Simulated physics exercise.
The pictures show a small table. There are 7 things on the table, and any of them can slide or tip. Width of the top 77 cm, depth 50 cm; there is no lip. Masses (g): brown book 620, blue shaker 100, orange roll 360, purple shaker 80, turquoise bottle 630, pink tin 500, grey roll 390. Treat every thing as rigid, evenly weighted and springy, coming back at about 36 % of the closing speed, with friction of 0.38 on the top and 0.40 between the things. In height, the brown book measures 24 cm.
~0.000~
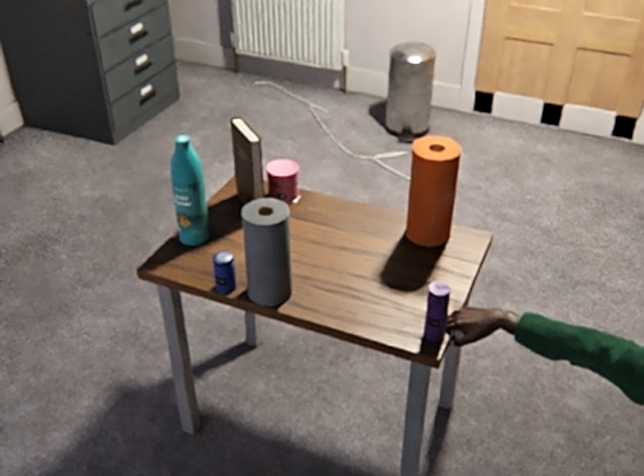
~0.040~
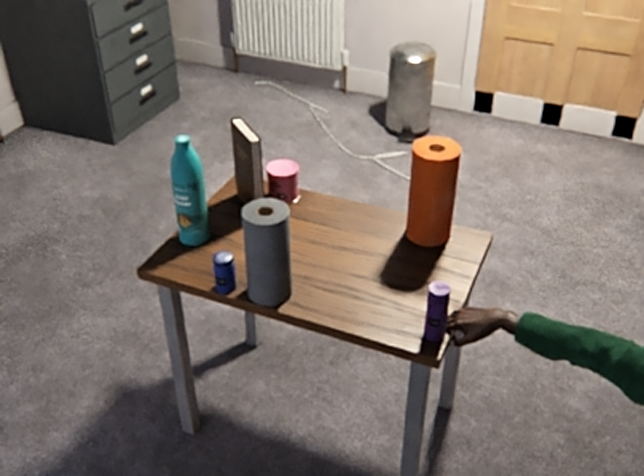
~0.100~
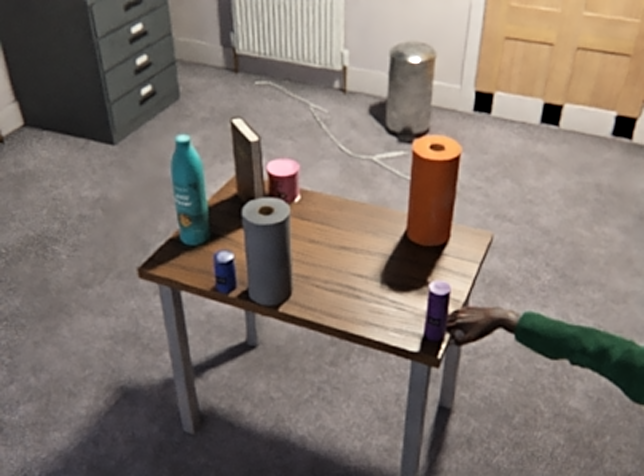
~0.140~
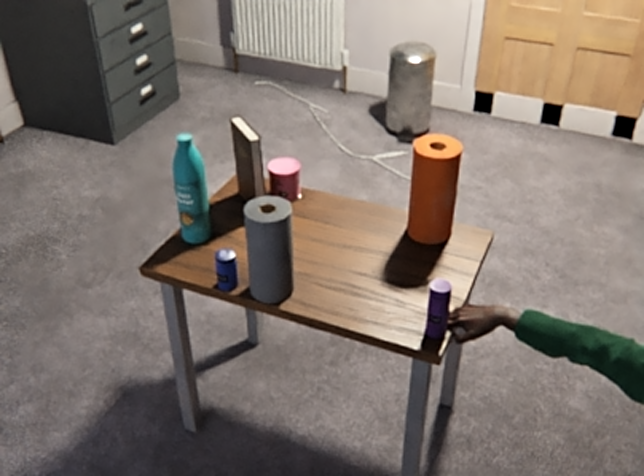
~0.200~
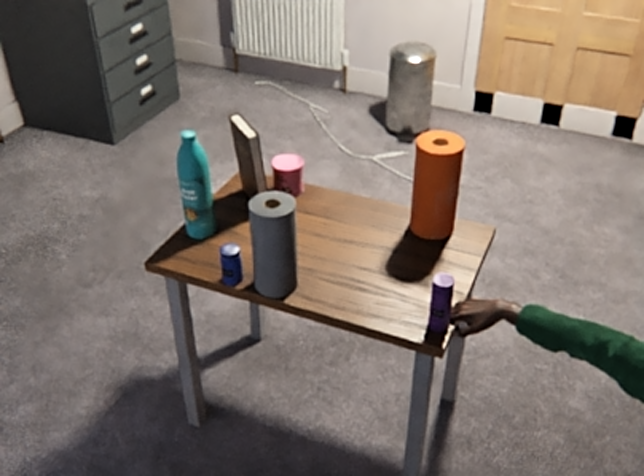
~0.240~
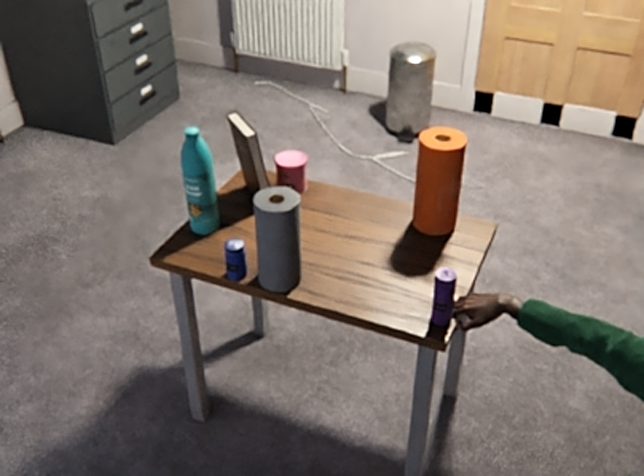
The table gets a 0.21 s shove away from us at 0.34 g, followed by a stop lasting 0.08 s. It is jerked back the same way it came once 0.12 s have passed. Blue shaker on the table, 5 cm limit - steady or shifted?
Steady.
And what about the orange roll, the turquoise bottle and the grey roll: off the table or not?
Outcome: The orange roll remains on its support; the turquoise bottle departs its support; the grey roll remains on its support.
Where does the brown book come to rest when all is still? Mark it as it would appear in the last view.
Resting point, approx. (227, 201) px.
After 0.54 s, table shifted 10 cm; blue shaker moved 4 cm near (251, 242); purple shaker on its side; brown book 46° off upright.
After 0.84 s, turquoise bottle now off the table; purple shaker on its side; brown book on its side.
After 1.34 s, purple shaker on its side; brown book on its side; orange roll 10° off upright.
In the end (3.6 s), off the table, turquoise bottle; toppled on the table, brown book and purple shaker; the other 4 under 5 cm from the start. At the end, from the last picture's camera, blue shaker near (224, 272).
